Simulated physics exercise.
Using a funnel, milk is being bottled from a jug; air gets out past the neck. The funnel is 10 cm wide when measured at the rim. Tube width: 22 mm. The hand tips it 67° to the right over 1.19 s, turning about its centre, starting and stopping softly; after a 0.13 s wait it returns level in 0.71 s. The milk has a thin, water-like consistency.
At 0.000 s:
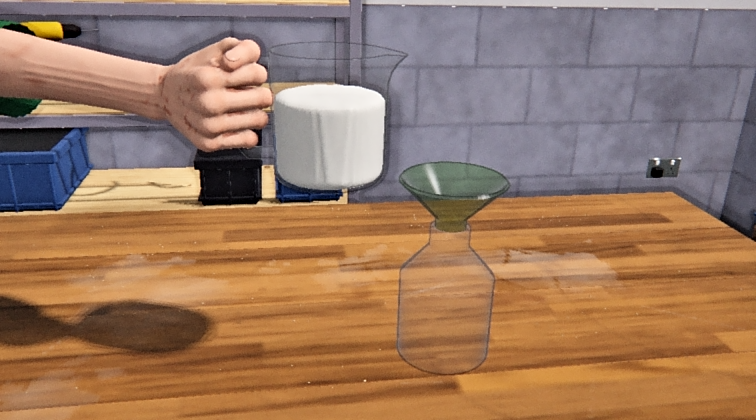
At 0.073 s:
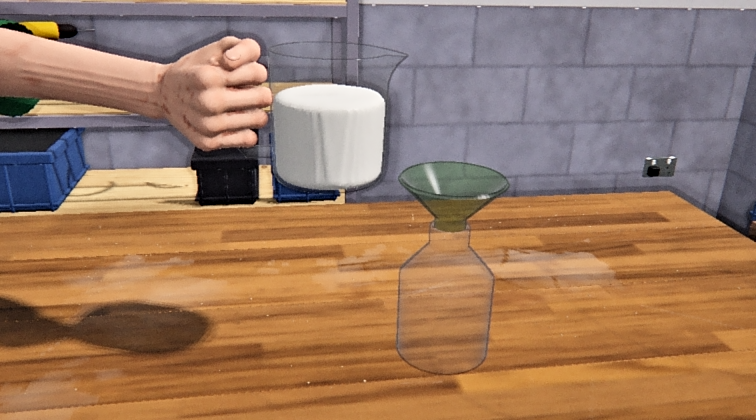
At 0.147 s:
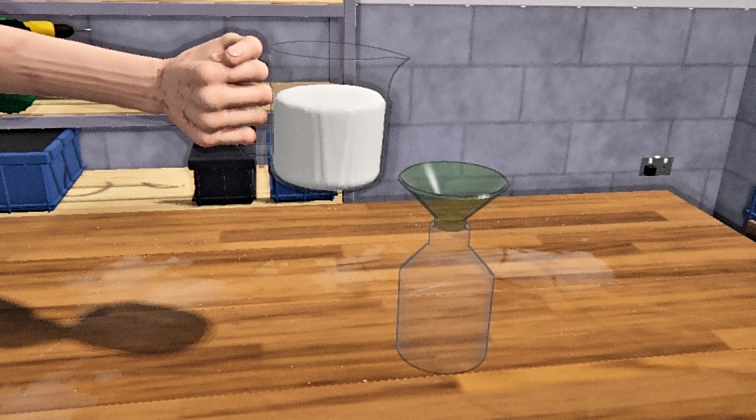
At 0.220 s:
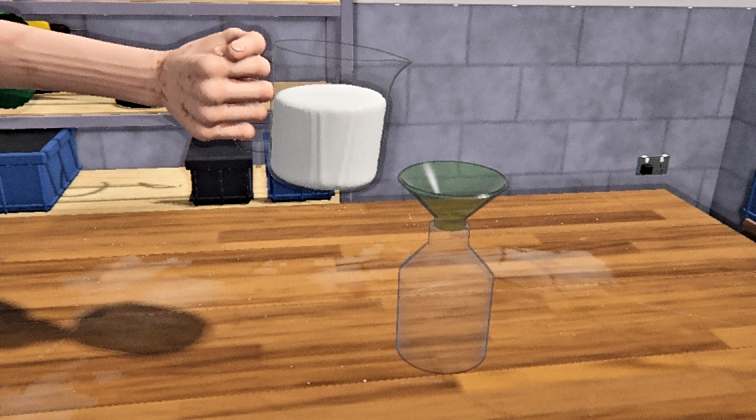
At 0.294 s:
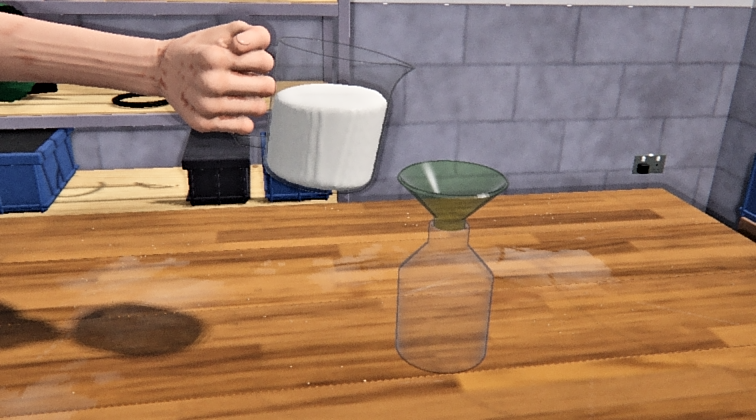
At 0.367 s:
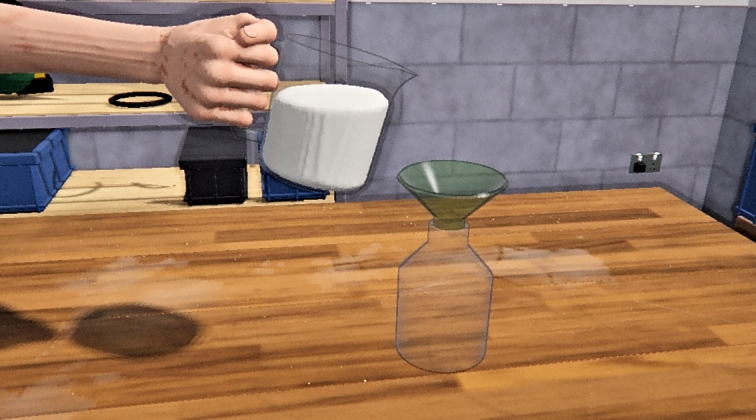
A clear jug of white milk, held by a hand at the left, tilts slightly to the right, slowly at first, above a wooden table where a green funnel sits in the neck of an empty clear bottle.
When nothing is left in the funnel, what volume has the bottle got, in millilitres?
I would say the bottle holds about 260 ml.
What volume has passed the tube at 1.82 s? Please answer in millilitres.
Looks to be around 230 ml.
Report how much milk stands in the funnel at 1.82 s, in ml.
Volume held in funnel: Near 30 ml.
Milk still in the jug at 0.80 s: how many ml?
About 640 ml.
Then, 0.80 s in, the tilt is 51° and 0 ml has passed the tube, 0 ml is in the funnel, 635 ml in the jug and 0 ml has missed.
Then, 1.12 s in, the tilt is 66° and 65 ml has passed the tube, 60 ml is in the funnel, 475 ml in the jug and 0 ml has missed.
Then, 1.45 s in, the tilt is 61° and 170 ml has passed the tube, 60 ml is in the funnel, 330 ml in the jug and 45 ml has missed.
Then, 1.82 s in, the tilt is 14° and 235 ml has passed the tube, 30 ml is in the funnel, 315 ml in the jug and 80 ml has missed.
Finally, 265 ml has passed the tube, 0 ml is in the funnel, 315 ml in the jug and 80 ml has missed.
